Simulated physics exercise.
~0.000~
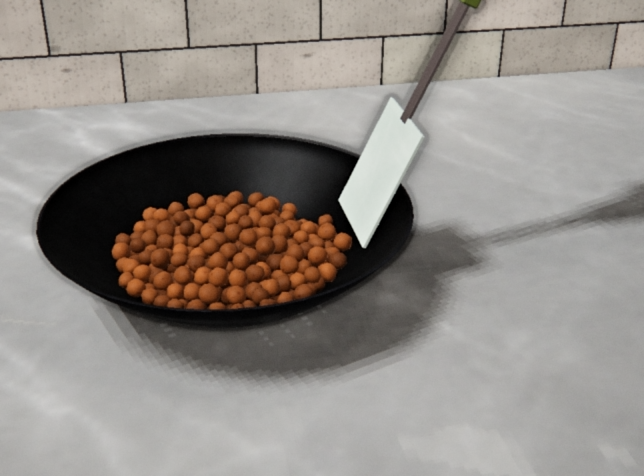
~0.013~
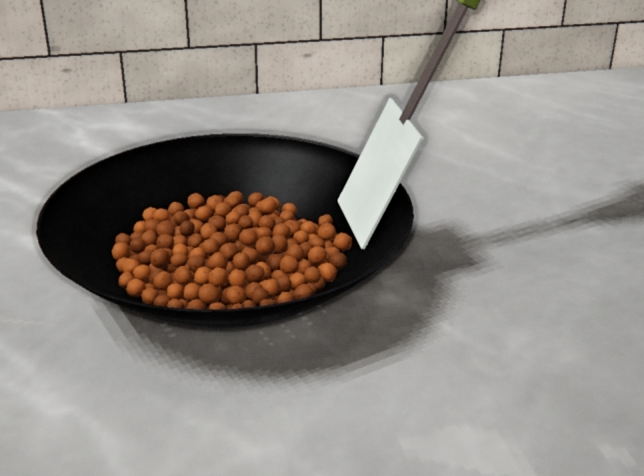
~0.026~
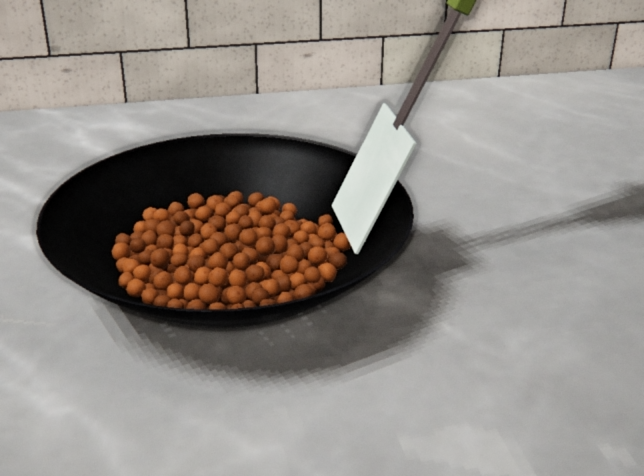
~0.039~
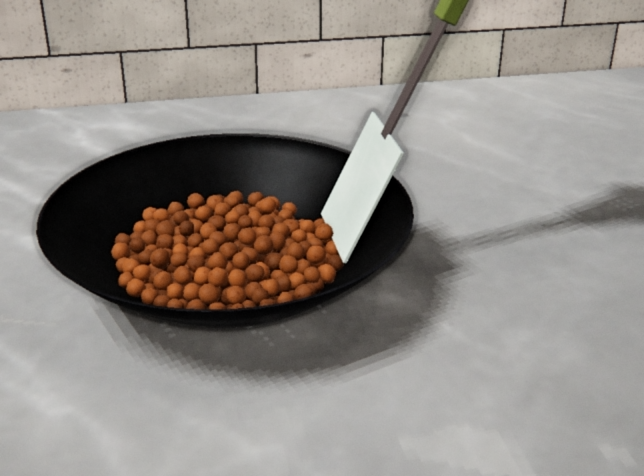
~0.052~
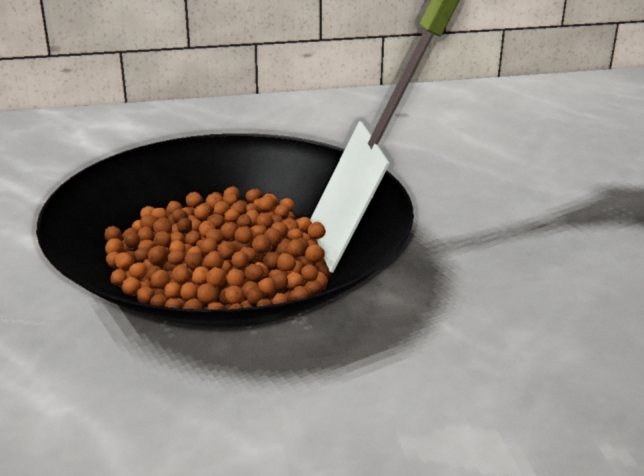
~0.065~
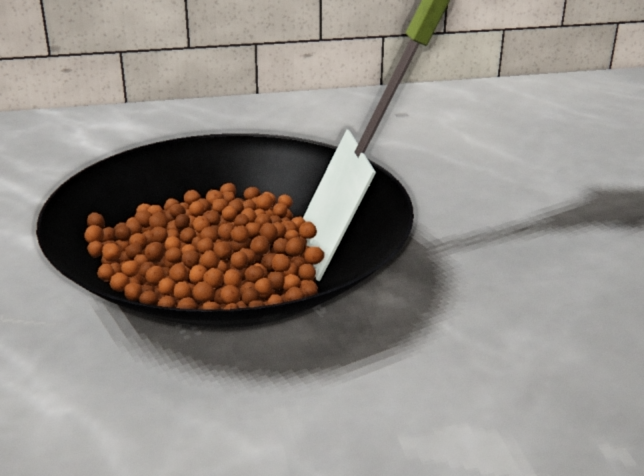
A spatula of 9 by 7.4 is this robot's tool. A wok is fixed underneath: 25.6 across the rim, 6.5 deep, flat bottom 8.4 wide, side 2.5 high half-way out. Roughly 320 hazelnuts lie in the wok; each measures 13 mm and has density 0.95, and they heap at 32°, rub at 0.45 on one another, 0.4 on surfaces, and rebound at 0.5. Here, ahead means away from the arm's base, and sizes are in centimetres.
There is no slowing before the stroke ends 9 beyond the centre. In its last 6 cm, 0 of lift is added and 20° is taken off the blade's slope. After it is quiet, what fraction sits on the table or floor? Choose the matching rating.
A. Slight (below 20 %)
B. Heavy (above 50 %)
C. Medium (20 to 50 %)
Medium (20 to 50 %).
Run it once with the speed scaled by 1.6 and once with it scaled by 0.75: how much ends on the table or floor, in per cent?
First try around 60 %, second try around 30 %.
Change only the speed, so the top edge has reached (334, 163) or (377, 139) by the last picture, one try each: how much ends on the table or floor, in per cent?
Around 60 per cent, then around 30 per cent.
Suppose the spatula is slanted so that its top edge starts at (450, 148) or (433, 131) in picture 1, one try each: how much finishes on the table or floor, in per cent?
First try roughly 30 percent, second try roughly 35 percent.
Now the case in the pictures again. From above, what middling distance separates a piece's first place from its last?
Somewhere around 11 centimetres, I'd say.
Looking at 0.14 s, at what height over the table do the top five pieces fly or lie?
Roughly 8 cm above the table.
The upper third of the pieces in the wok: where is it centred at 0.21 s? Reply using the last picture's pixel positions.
It is centred at about (101, 226).
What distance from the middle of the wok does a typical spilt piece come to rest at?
I'd say some 26 centimetres, give or take.
By 0.14 s, sloping 65°, highest piece 9 above the table; 316 in the wok, 4 on the blade or in flight.
By 0.21 s, sloping 59°, highest piece 9 above the table; 305 in the wok, 15 on the blade or in flight.
By 0.45 s, sloping 45°, highest piece 8 above the table; 193 in the wok, 118 on the table or floor, 9 on the blade or in flight.
By 1.50 s, sloping 45°, highest piece 7 above the table; 192 in the wok, 128 on the table or floor.
Final count, 192 in the wok, 128 on the table or floor. That is 40 % on the table or floor.
